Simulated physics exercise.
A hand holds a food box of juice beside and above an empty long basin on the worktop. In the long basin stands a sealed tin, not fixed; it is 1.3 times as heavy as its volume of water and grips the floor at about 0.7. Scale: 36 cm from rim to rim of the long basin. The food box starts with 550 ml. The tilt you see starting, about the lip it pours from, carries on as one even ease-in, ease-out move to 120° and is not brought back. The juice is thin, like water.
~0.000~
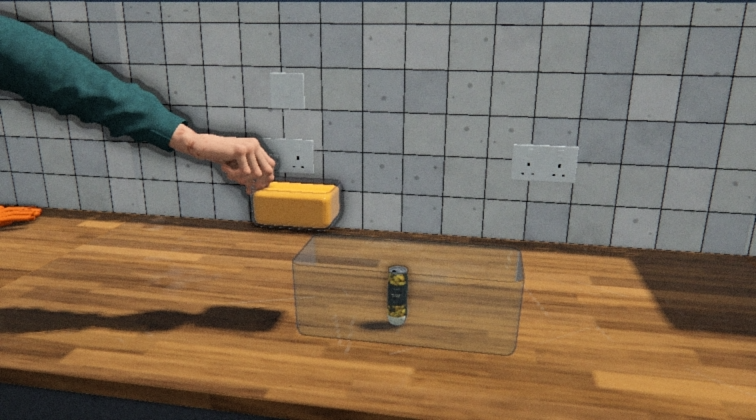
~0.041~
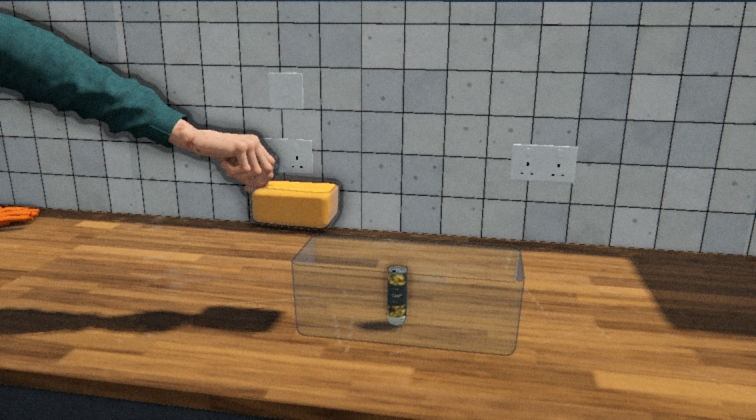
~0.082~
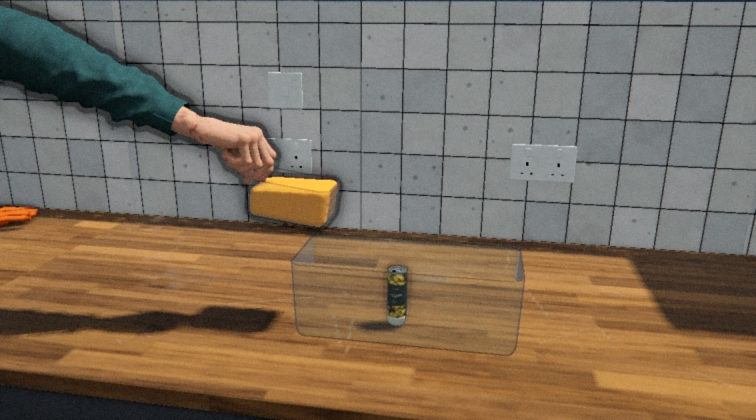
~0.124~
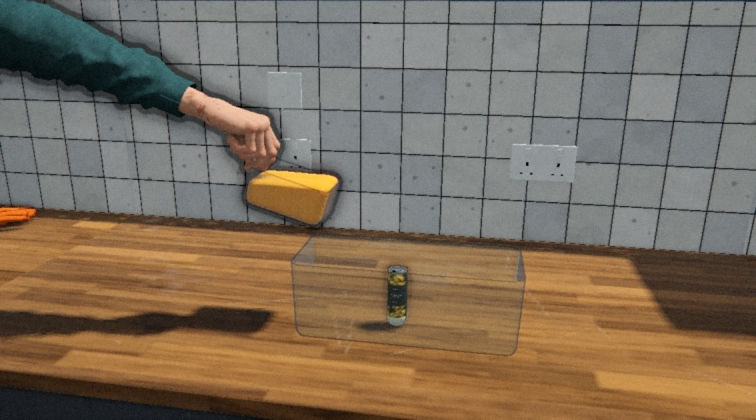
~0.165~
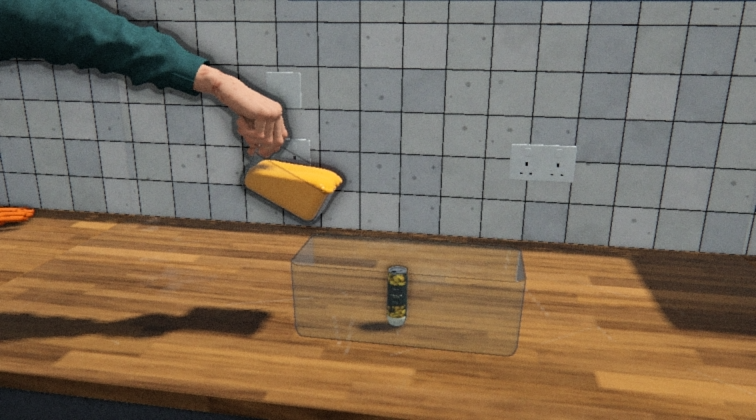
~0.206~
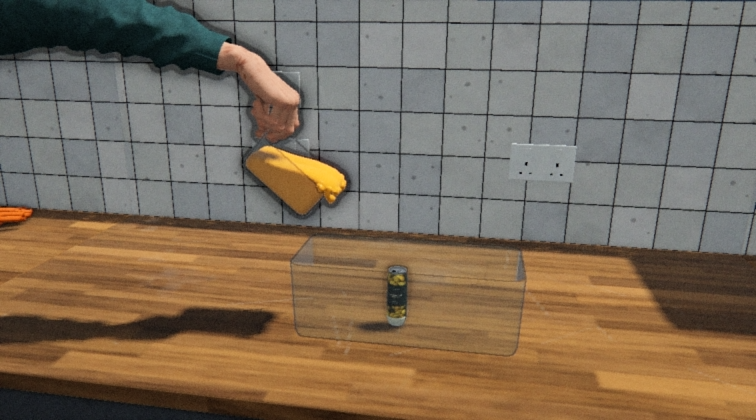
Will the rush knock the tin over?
It remains upright.
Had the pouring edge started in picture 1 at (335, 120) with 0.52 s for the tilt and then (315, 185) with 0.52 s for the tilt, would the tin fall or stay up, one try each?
First it keeps standing; then it falls.
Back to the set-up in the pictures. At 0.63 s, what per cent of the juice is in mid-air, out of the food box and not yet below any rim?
Some 7 per cent.
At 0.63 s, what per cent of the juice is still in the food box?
Some 1 per cent.
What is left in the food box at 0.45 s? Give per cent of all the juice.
Some 18 per cent.
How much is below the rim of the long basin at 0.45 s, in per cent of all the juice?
Some 22 per cent.
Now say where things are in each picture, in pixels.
The first picture shows tilt 0°; pouring edge (335, 188); surface from (262, 187) to (335, 192); the long basin's rim runs from (304, 249) to (522, 265); the tin's top is at (398, 272).
The second picture shows tilt 2°; pouring edge (335, 188); surface from (261, 186) to (335, 190).
The third picture shows tilt 7°; pouring edge (334, 187); surface from (259, 183) to (334, 187).
The fourth picture shows tilt 16°; pouring edge (334, 188); surface from (257, 176) to (335, 183); 1 per cent is over the edge.
The fifth picture shows tilt 27°; pouring edge (334, 187); surface from (257, 165) to (334, 181); 4 per cent is over the edge.
The sixth picture shows tilt 41°; pouring edge (333, 187); surface from (257, 150) to (323, 170); 8 per cent is over the edge.
By 0.45 s the tilt is 115° and 18 per cent is still to pour; the tin stands where it began.
By 0.63 s the tilt is 120° and 1 per cent is still to pour; the tin stands where it began.
By 0.82 s the tilt is 120° and 0 per cent is still to pour; the tin stands where it began.
By 1.02 s the tilt is 120° and 0 per cent is still to pour; the tin stands where it began.
At rest the tin stands where it began.
